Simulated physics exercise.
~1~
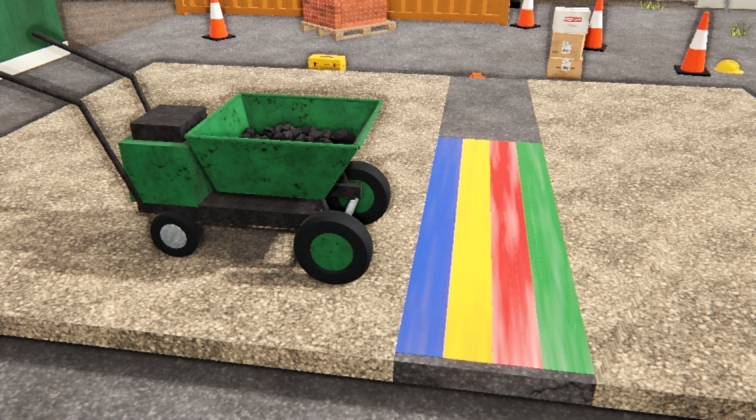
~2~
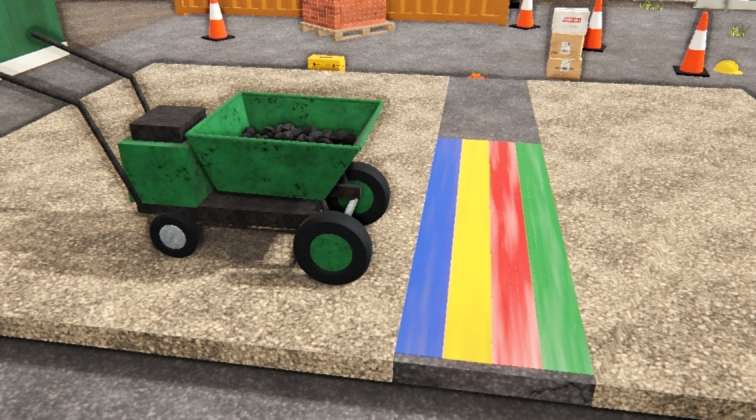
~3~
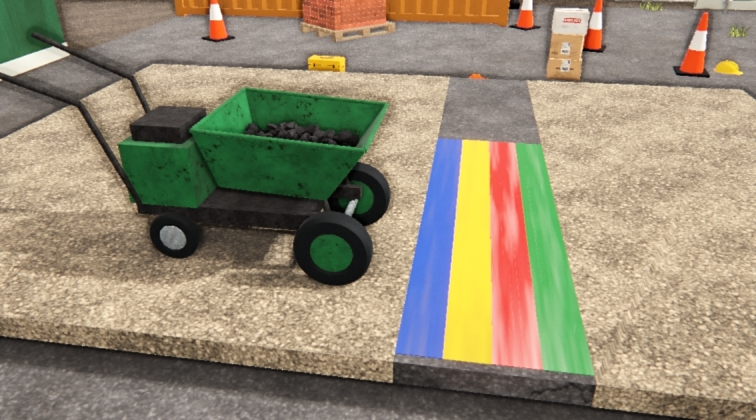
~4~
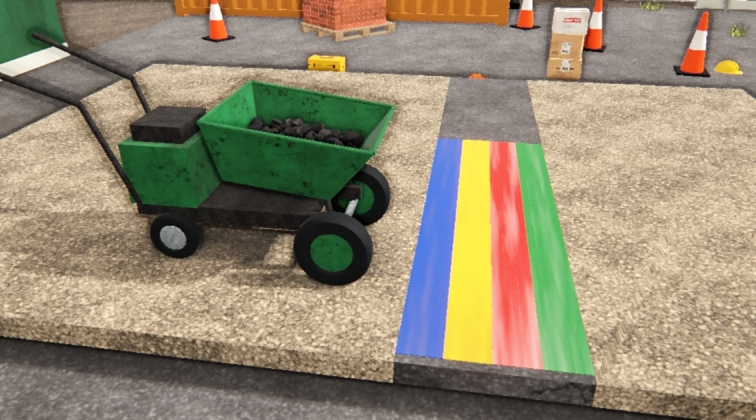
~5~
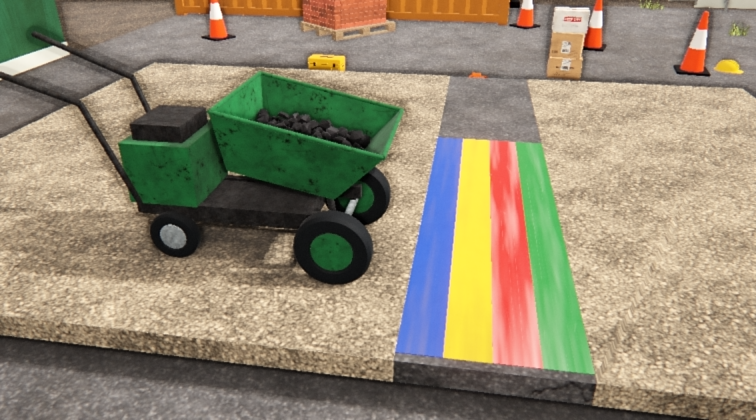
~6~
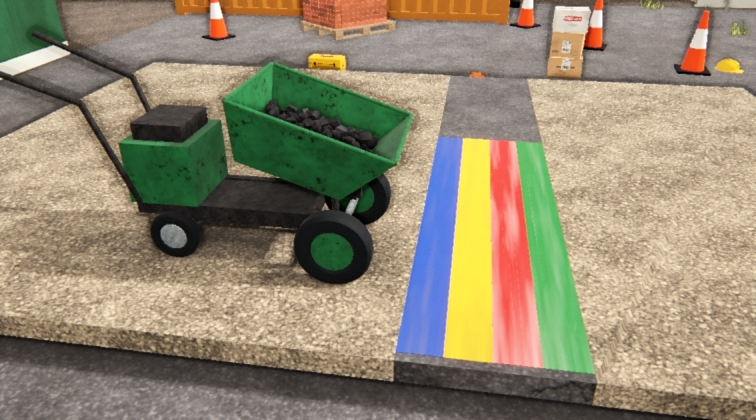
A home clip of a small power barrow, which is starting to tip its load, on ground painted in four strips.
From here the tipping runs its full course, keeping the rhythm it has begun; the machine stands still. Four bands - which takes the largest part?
Largest part: The yellow band.
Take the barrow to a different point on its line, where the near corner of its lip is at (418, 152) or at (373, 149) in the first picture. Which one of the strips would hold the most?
To begin with the strip in red, and after that the yellow strip.
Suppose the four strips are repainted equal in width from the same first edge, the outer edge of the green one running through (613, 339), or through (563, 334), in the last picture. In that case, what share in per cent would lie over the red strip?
In order, 20 % and 30 %.
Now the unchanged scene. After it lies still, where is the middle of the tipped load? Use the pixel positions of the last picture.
Close to (481, 257) in the last picture.
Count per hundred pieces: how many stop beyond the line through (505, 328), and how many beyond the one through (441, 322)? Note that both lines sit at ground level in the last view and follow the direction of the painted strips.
In order: Near 20 %, then 80 %.
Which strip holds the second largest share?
That would be the red one, in second.
Just after the last frame, skip tipped steeply; every one in the skip.
A moment on, skip tipped steeply; almost all in the skip; just a few over the yellow strip.
Further on, skip tipped right over; roughly a third in the skip; just a few over the blue strip; roughly a third over the yellow strip; roughly a quarter over the red strip; about a tenth over the green strip; just a few off the paint.
When it is over, skip tipped right over; about a tenth in the skip; about a tenth over the blue strip; roughly half over the yellow strip; roughly a quarter over the red strip; about a tenth over the green strip; just a few off the paint.
